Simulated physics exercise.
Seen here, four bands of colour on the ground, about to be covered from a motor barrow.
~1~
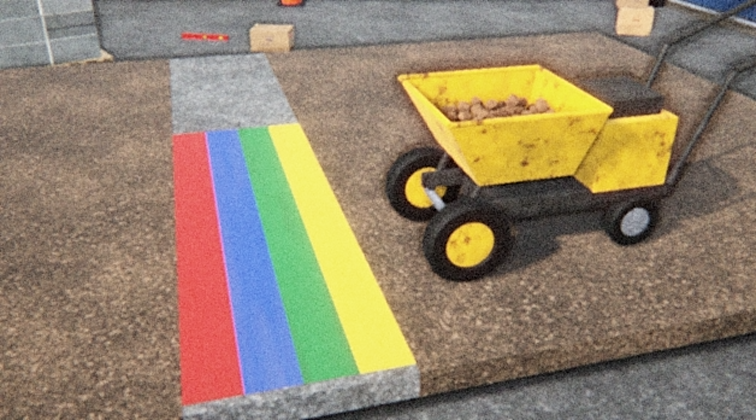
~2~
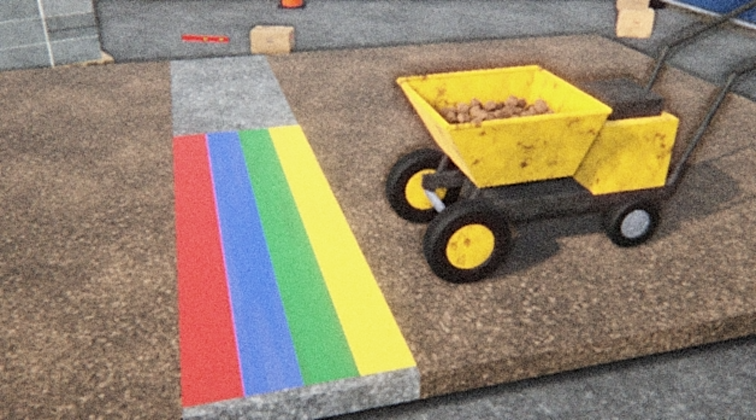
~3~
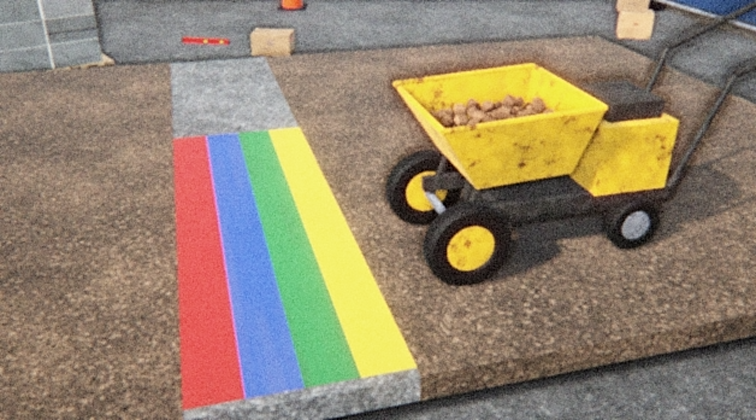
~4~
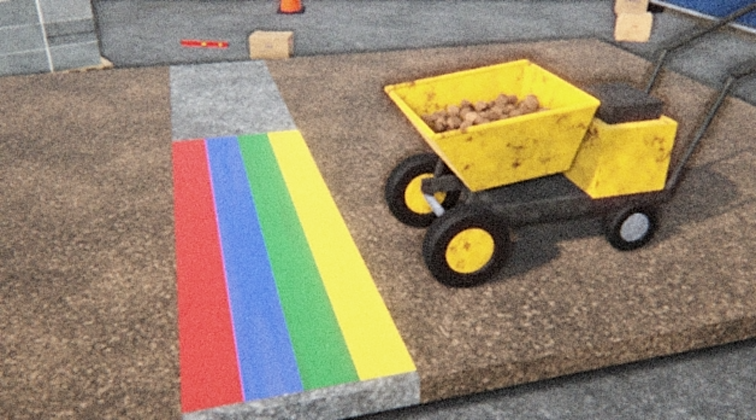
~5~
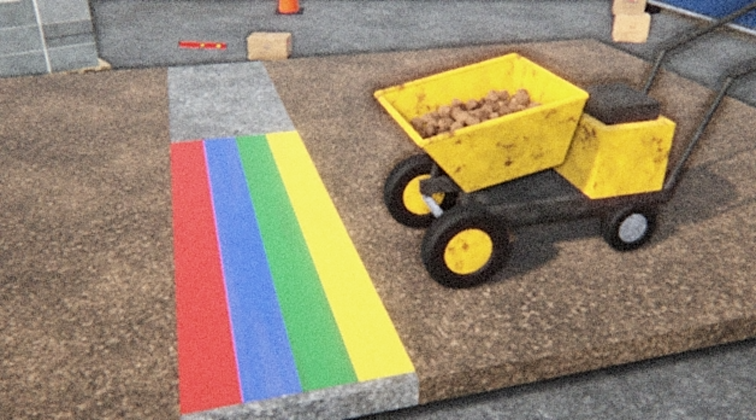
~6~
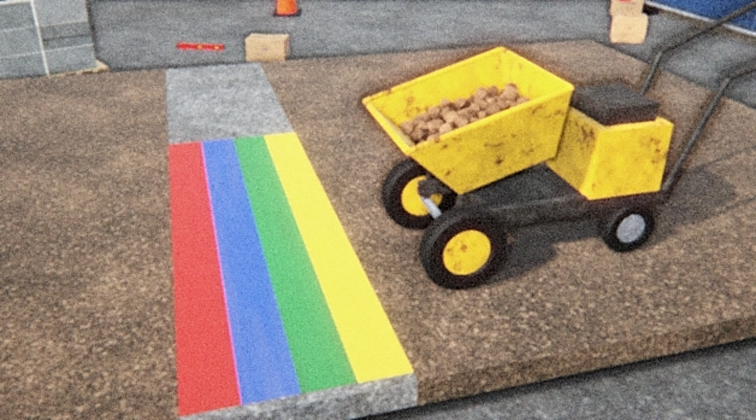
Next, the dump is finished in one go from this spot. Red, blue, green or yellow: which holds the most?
Most lies over the green band.
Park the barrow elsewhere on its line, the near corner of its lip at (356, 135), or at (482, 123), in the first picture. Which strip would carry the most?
In turn: The red one; the yellow strip.
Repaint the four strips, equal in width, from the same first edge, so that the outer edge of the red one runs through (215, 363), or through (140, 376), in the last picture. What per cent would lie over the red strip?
About 10 and 0 per cent.
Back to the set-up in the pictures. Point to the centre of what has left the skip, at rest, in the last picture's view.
At about (291, 270).
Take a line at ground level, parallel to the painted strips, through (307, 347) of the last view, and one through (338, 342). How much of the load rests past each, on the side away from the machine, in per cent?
In turn 40 and 70 in a hundred.
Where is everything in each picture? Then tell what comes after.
In the first picture, lip of the skip near (450, 126), level; top of the load near (506, 125), clay clods; yellow strip near (369, 323); green strip near (318, 332); blue strip near (265, 340); red strip near (209, 349).
In the second picture, lip of the skip near (448, 128), level; top of the load near (505, 126).
In the third picture, lip of the skip near (443, 132), tipped barely; top of the load near (516, 121).
In the fourth picture, lip of the skip near (434, 138), tipped a little; top of the load near (509, 120).
In the fifth picture, lip of the skip near (422, 144), tipped a little; top of the load near (507, 112).
In the sixth picture, lip of the skip near (408, 152), tipped clearly; top of the load near (511, 108); yellow strip near (366, 332); green strip near (315, 341); blue strip near (261, 350); red strip near (206, 360).
Shortly afterwards, skip tipped steeply; the whole lot in the skip.
Next, skip tipped steeply; all but a few in the skip; a little over the green strip; only a few over the blue strip.
Some moments later, skip tipped right over; near a third in the skip; only a few over the yellow strip; near a third over the green strip; near a quarter over the blue strip; a little over the red strip; only a few off the paint.
In the end, skip tipped right over; only a few in the skip; near a quarter over the yellow strip; near half over the green strip; near a quarter over the blue strip; a little over the red strip; only a few off the paint.
